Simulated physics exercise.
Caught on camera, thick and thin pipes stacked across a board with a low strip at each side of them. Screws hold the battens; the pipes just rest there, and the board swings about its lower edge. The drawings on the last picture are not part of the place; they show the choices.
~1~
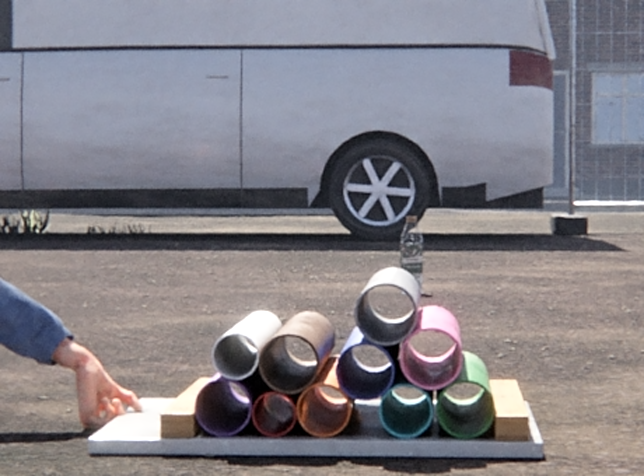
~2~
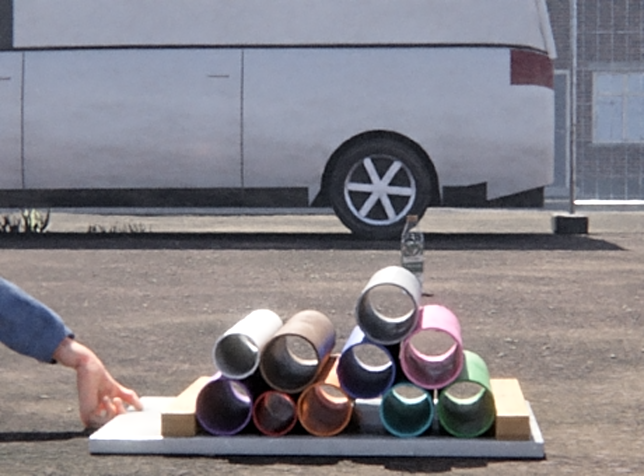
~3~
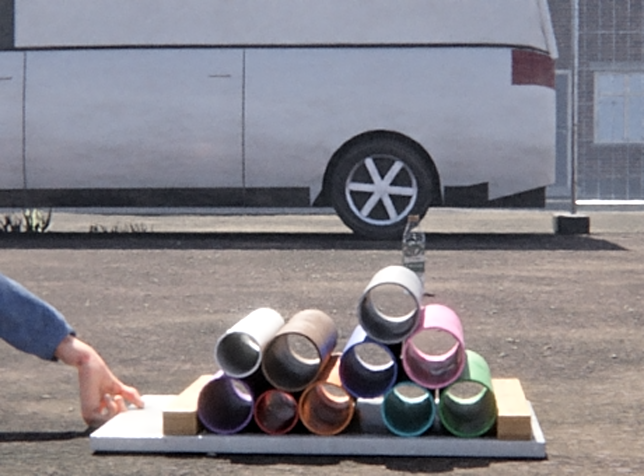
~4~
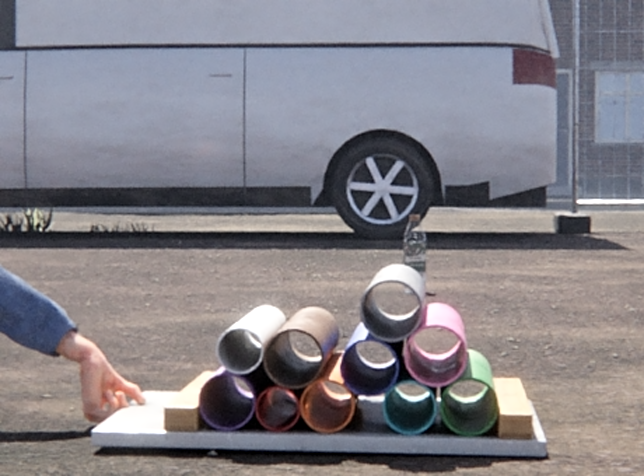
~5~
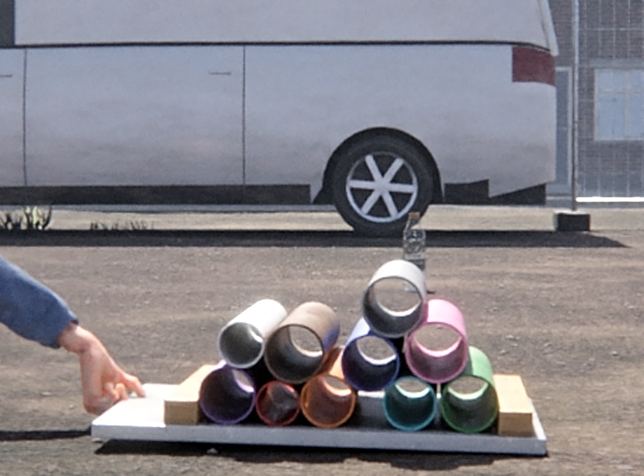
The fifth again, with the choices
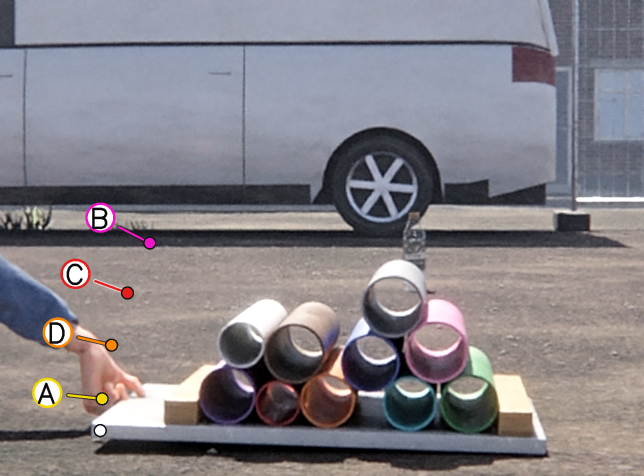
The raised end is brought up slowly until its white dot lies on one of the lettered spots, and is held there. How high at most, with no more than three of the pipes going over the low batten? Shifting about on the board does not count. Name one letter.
Raise it to C.
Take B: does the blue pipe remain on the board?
No, with B.
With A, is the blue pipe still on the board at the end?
The blue pipe: Yes.
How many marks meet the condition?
Three of them.
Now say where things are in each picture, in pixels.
Red pipe (274, 414); orange pipe (324, 410); turquoise pipe (406, 411), in the first picture.
Turquoise pipe (407, 410); green pipe (467, 408), in the second picture.
Board (326, 412); purple pipe (225, 404); white pipe (238, 353); pink pipe (434, 357), in the third picture.
Board (328, 410); purple pipe (227, 401); red pipe (278, 409), in the fourth picture.
Board (327, 405); purple pipe (227, 395); red pipe (278, 404), in the fifth picture.
On the copy, A at (103, 399); B at (150, 243); C at (128, 293); D at (111, 345); the white dot at (100, 431).
On C. First, board at 14°.
Then, board at 20°.
Finally, board at 20°, none over the low batten.
By contrast, A none over the low batten; B five over the low batten; D none over the low batten.
